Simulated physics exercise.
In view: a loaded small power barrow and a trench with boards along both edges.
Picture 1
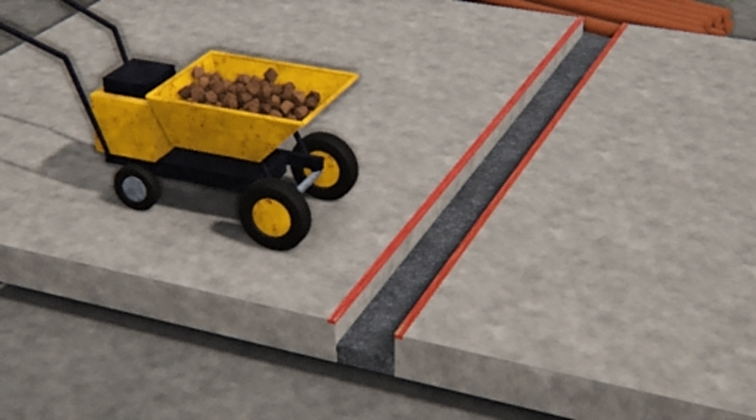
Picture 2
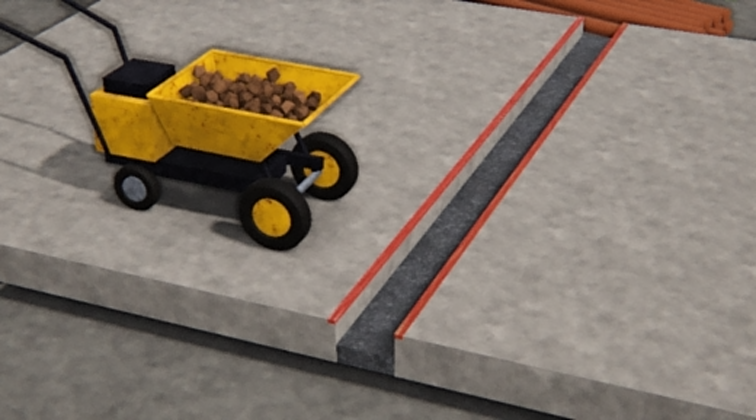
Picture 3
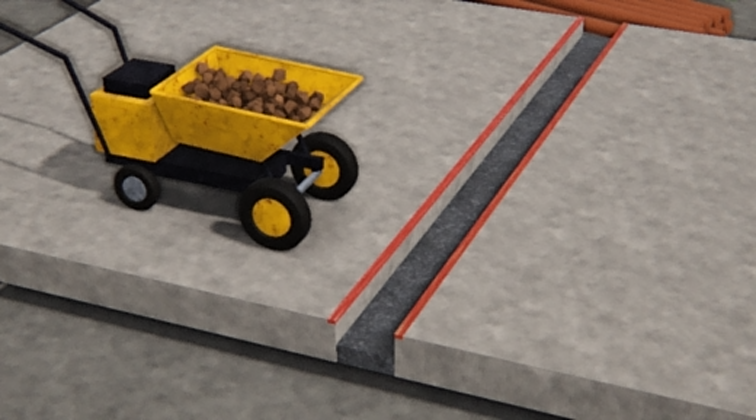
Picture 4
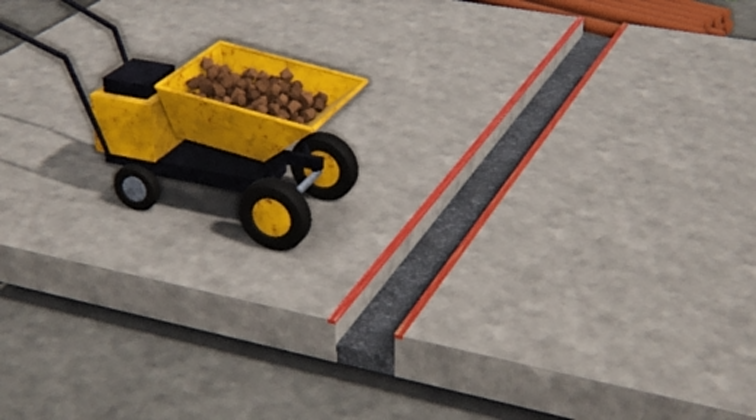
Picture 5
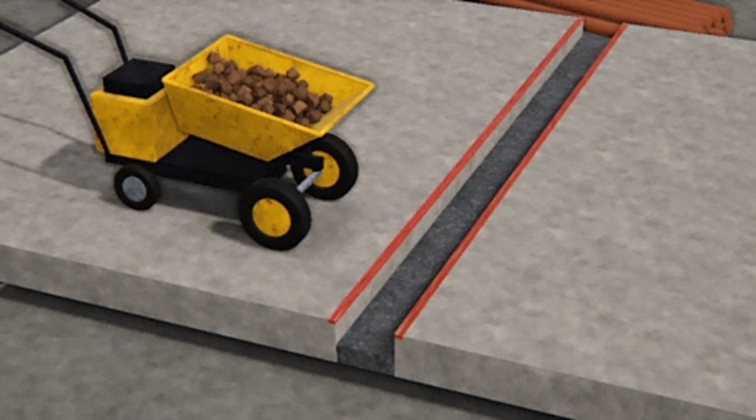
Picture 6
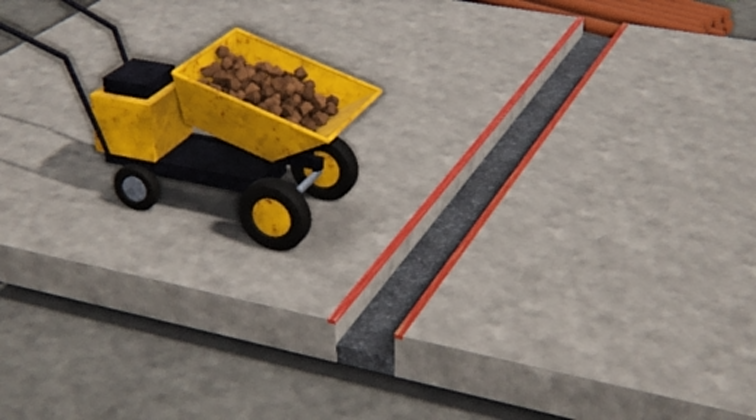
At first, a yellow power barrow loaded with brown clods stands still on a pale slab, left of a narrow, dark trench edged with red boards. Then its skip begins to tilt slowly forward, the back rising and the lip shifting slightly right. By the end it is clearly tipped, the clods still inside.
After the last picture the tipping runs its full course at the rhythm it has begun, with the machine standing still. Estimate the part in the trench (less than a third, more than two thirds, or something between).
The trench takes over two thirds.
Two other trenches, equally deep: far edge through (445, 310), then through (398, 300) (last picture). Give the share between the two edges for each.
In turn 90 and 50 in a hundred.
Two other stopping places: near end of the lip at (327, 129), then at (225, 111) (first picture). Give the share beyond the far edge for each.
In turn 50 and 0 in a hundred.
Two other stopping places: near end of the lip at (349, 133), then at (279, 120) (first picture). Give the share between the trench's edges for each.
The first gives 10 %, the second 70 %.
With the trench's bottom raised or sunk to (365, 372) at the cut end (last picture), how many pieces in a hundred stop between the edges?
Close to 80 per cent.
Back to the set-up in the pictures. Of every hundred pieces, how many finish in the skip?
Some 0 per cent.
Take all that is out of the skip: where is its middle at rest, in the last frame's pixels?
At about (436, 252).
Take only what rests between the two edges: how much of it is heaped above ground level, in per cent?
About 20 per cent.
Shortly afterwards, skip tipped steeply; the whole lot in the skip.
Next, skip tipped right over; near two thirds in the skip; near a third in or heaped over the trench; only a few beyond it; only a few falling.
Some moments later, skip tipped right over; only a few in the skip; the bulk in or heaped over the trench; near a quarter beyond it.
In the end, skip tipped right over; only a few in the skip; the bulk in or heaped over the trench; near a quarter beyond it.
